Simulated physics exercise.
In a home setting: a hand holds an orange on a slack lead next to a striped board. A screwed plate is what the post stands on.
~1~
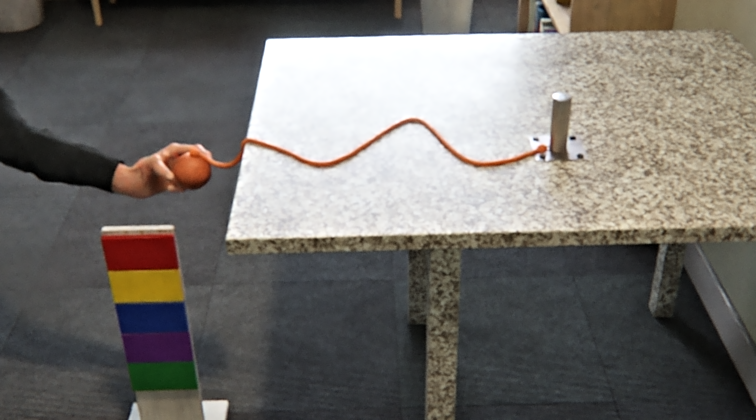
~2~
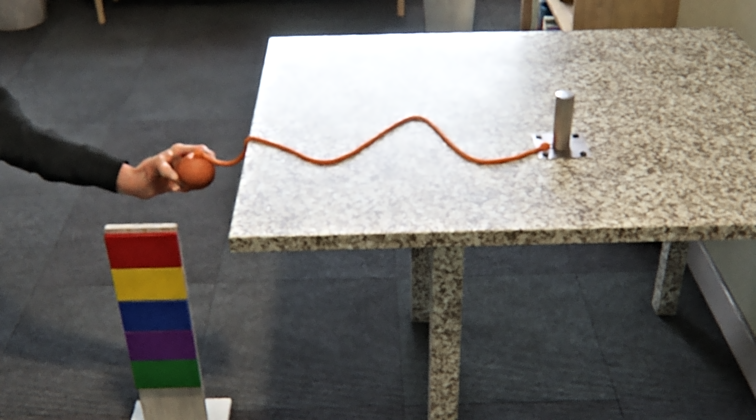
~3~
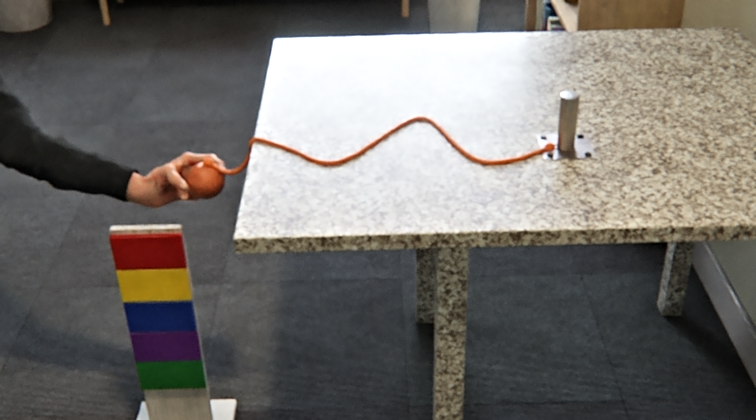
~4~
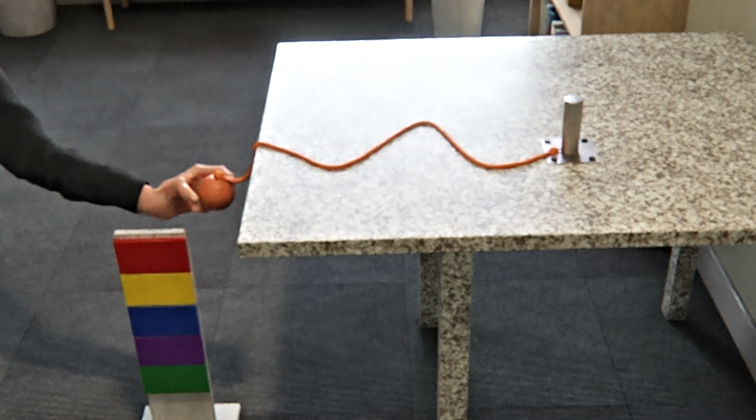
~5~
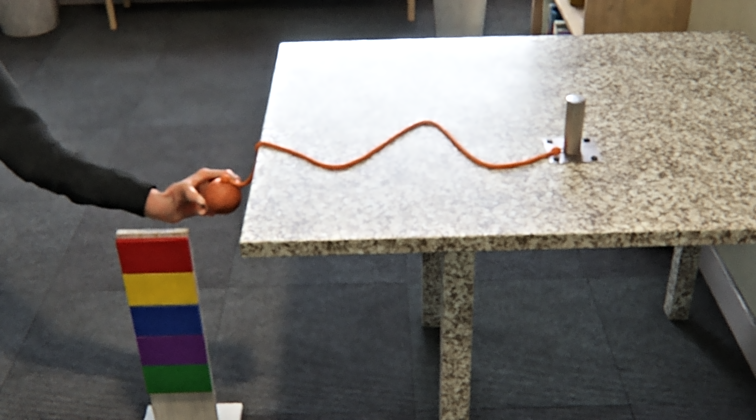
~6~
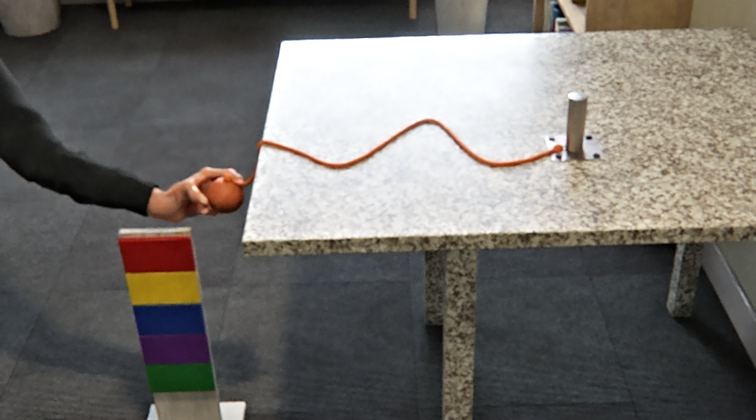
An orange ball on a wavy orange cord is held by a hand reaching in from the left beside a speckled stone-topped table, seen from slightly above in a home. The cord runs across the tabletop to a metal post on a screwed plate, and a red, yellow, blue, purple and green striped board stands below the hand. The hand moves the ball slightly right and down toward the table edge, then nearly stills, while the view shifts slightly.
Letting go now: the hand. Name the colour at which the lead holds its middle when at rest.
Blue.
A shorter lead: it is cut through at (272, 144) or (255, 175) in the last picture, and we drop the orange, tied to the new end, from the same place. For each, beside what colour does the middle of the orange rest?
First try: Red; second try: Yellow.
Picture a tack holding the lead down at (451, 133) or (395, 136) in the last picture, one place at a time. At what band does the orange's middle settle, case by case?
Note: Try 1 yellow; try 2 red.
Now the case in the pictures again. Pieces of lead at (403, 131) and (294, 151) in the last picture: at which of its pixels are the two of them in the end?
At (331, 142), then (268, 211).
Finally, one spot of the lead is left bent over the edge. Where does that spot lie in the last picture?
That spot is roughly at (356, 160).
A little later, orange near (283, 309); level with blue.
Next, orange near (272, 313); level with blue.
When it is over, orange near (279, 314); level with blue. The lead holds its middle at blue.
